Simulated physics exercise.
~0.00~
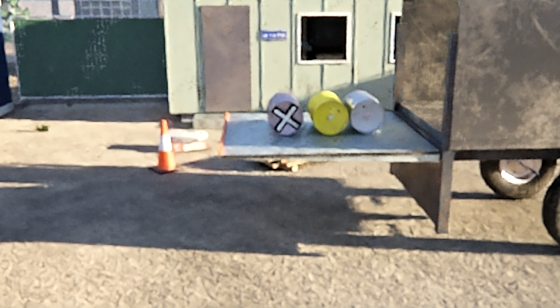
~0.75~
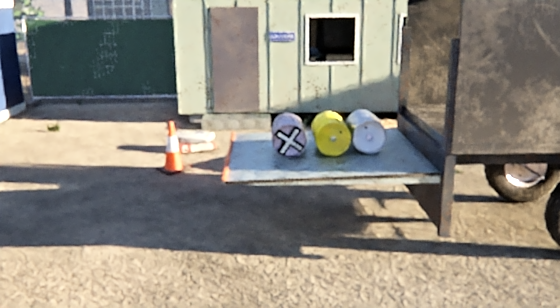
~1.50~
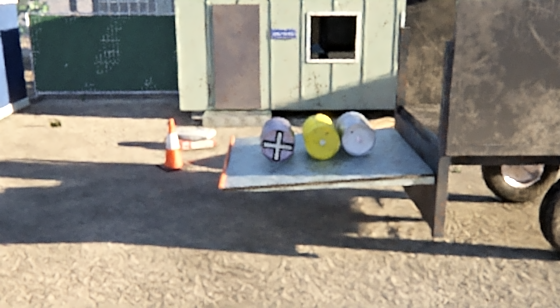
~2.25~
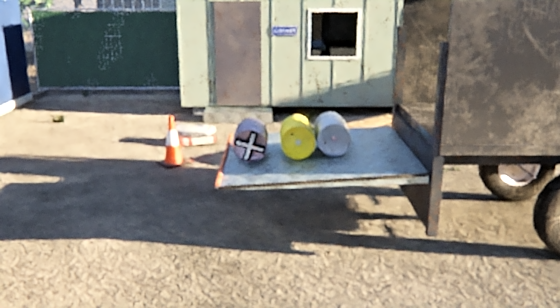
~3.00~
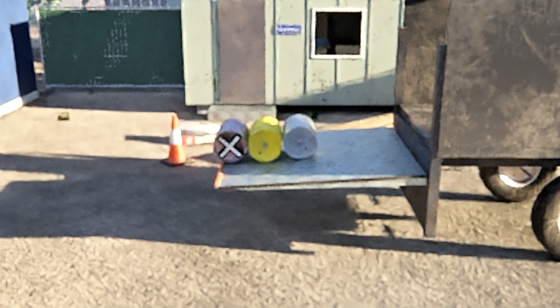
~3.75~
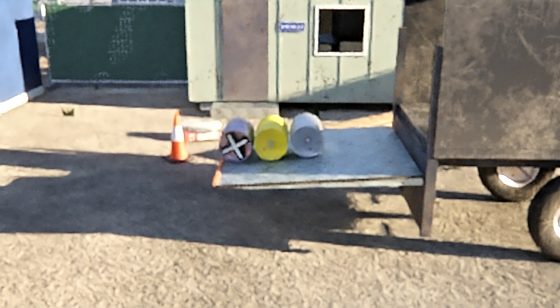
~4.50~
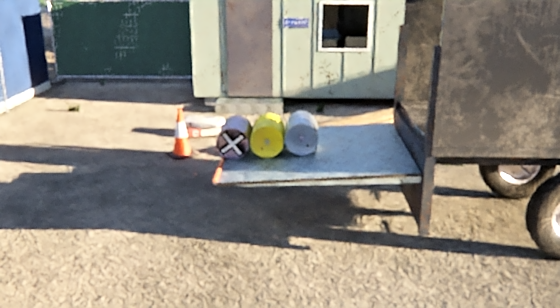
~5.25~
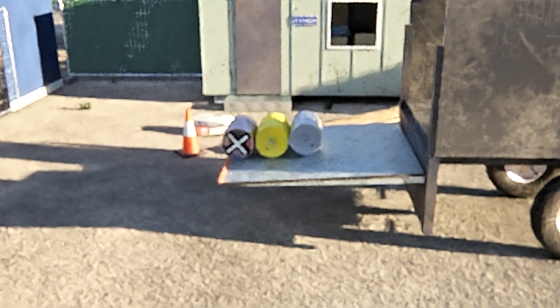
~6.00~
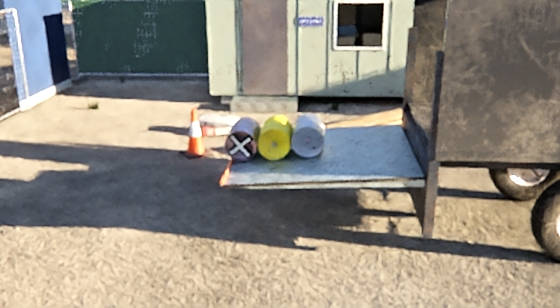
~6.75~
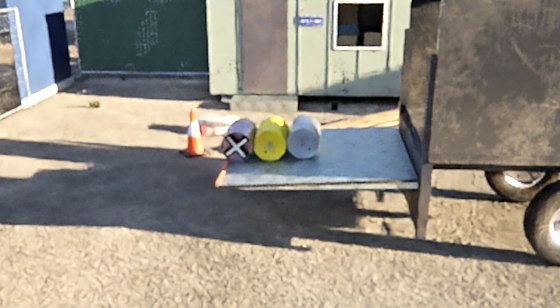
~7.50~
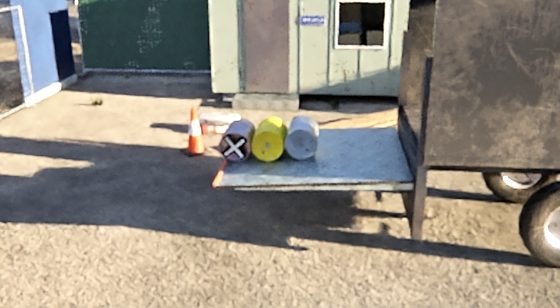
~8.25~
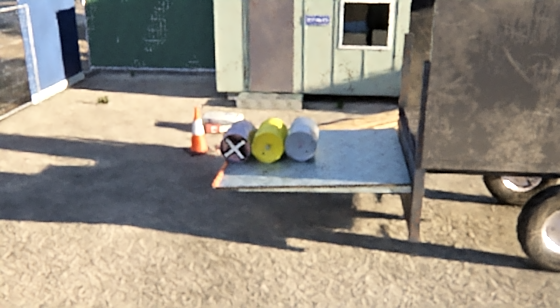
Lorry's tail-lift dropping slightly and tilting, three kegs rolling left, bunching at its outer edge and resting there, yellow in the middle.
